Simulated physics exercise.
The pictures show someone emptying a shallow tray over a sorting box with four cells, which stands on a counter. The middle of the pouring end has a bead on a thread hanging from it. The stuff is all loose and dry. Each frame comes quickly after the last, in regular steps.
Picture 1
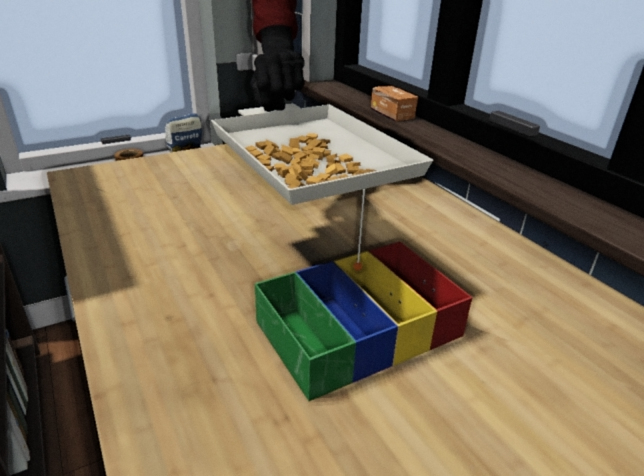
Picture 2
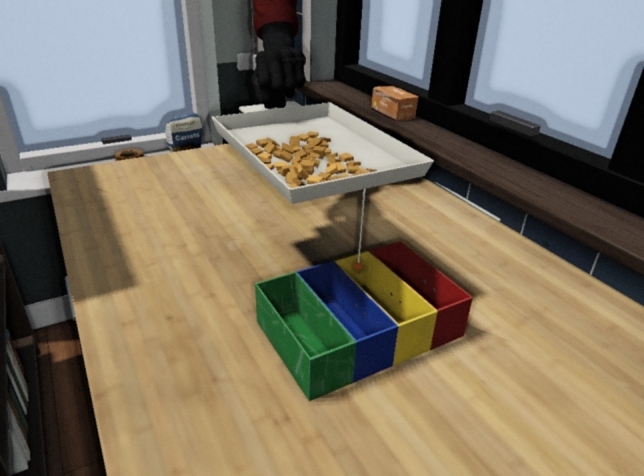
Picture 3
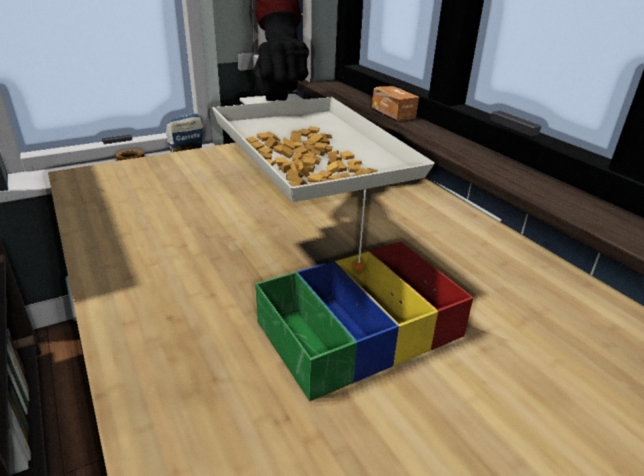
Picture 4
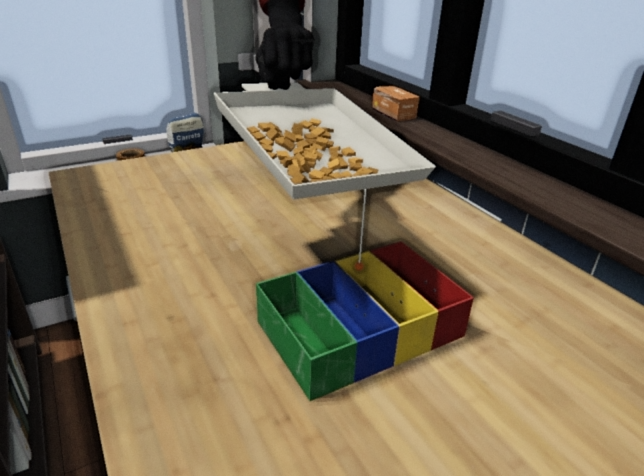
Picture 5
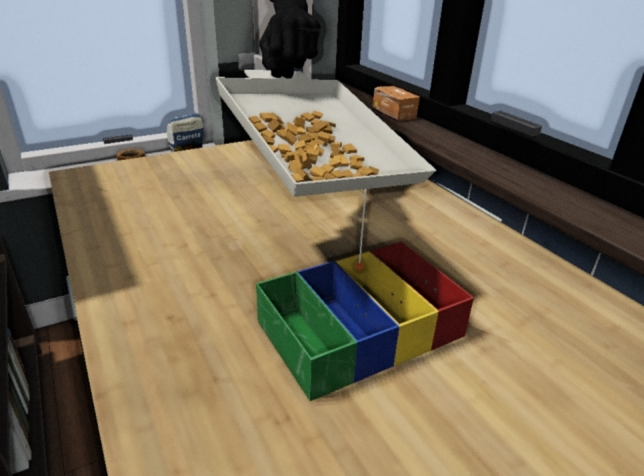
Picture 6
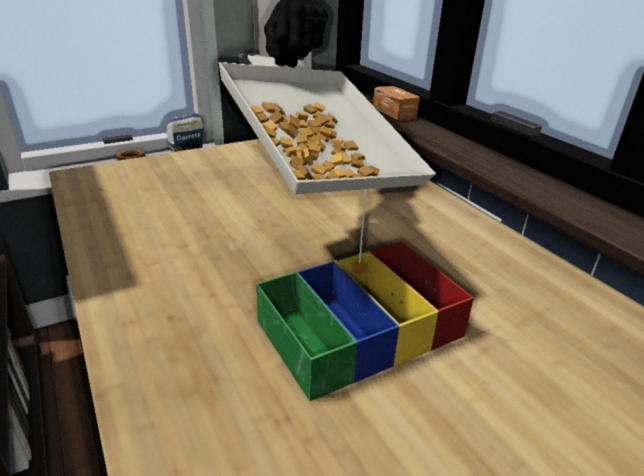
A wooden counter beside bright windows is seen from above at an angle, in a view that stays still. A shallow pale tray of golden-brown cereal pieces hangs above a box with green, blue, yellow and red cells from left to right, a small bead dangling on a thread from its near edge. A dark-gloved hand behind raises the tray's far side, gradually steepening its tilt toward the near right corner.
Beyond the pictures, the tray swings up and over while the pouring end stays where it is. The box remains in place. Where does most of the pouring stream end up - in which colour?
In the red one.
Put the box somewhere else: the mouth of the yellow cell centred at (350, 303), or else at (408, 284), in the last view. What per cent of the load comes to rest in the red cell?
Roughly 20 % and 40 %.
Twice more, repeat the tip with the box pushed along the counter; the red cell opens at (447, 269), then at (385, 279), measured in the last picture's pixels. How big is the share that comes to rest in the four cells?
You'd get 100 per cent first and 30 per cent second.
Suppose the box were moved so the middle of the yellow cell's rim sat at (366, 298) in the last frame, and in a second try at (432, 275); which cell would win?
First try: The red cell. Second try: Yellow.
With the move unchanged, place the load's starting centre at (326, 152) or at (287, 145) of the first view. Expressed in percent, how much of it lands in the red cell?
Close to 70 per cent, followed by close to 80 per cent.
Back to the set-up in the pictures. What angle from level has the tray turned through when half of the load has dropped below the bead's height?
That happens at close to 110 degrees.
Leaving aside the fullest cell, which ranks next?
Second place goes to that yellow cell.
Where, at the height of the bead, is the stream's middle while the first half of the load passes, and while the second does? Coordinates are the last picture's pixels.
At about (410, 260), then at (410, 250).
Just after the last frame, tray tipped steeply; every one on the tray.
A moment on, tray tipped past a quarter turn; roughly half on the tray; roughly a quarter in the red cell; just a few in the blue cell; just a few in the yellow cell; roughly a quarter falling or outside the box.
Further on, tray tipped past a quarter turn; the larger part in the red cell; roughly a quarter in the yellow cell; about a tenth falling or outside the box.
When it is over, tray tipped past a quarter turn; the larger part in the red cell; roughly a quarter in the yellow cell; not one in the green cell; not one in the blue cell; about a tenth outside the box.
